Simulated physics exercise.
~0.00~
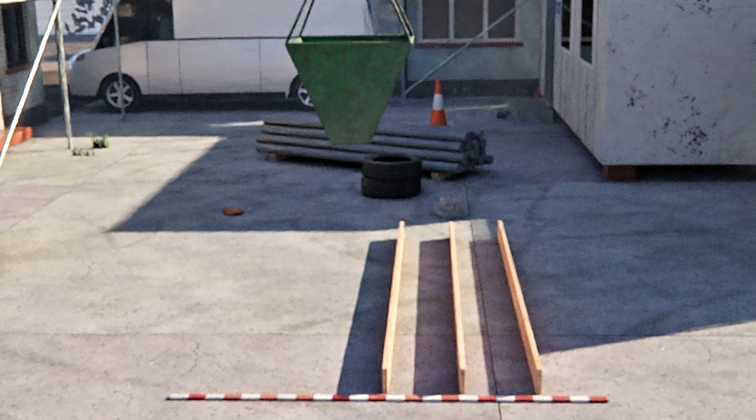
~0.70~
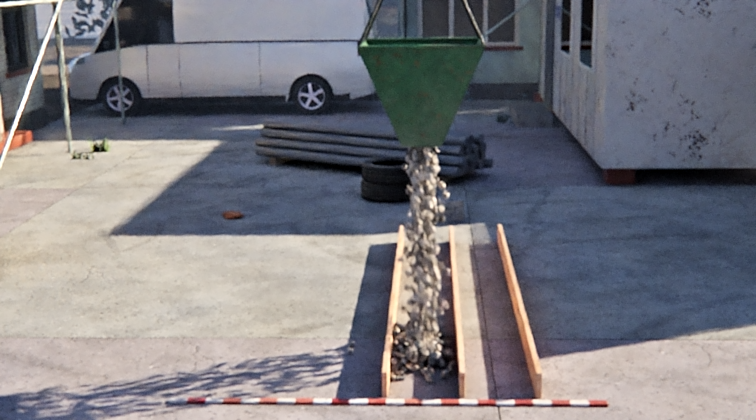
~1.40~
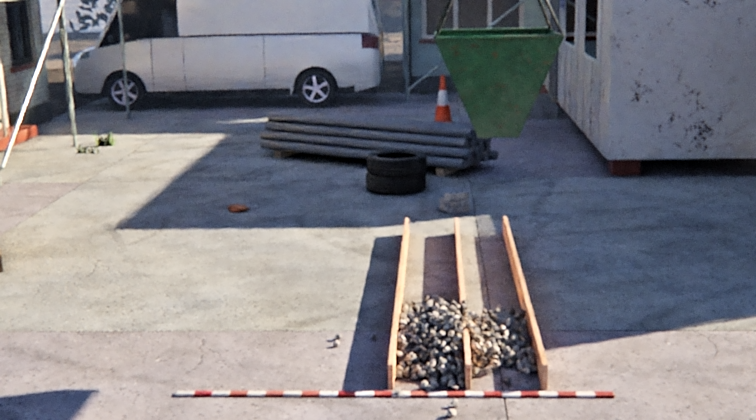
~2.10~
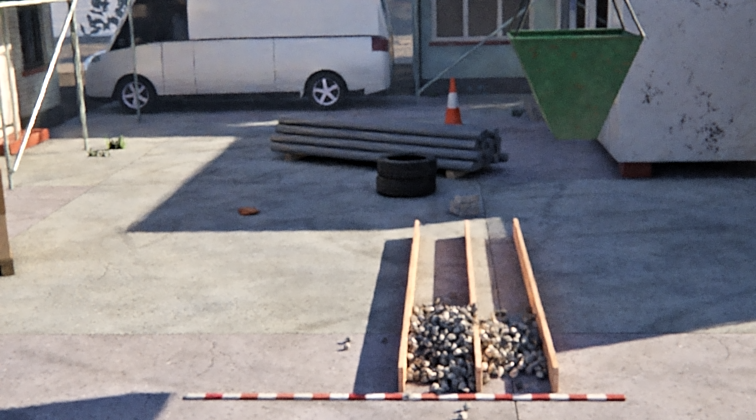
In this clip, a green skip hanging from a crane moves rightwards over three wooden boards on a paved yard, releasing stones from its bottom. The stones fall between the boards and settle in both bays, with more in the left than the right.
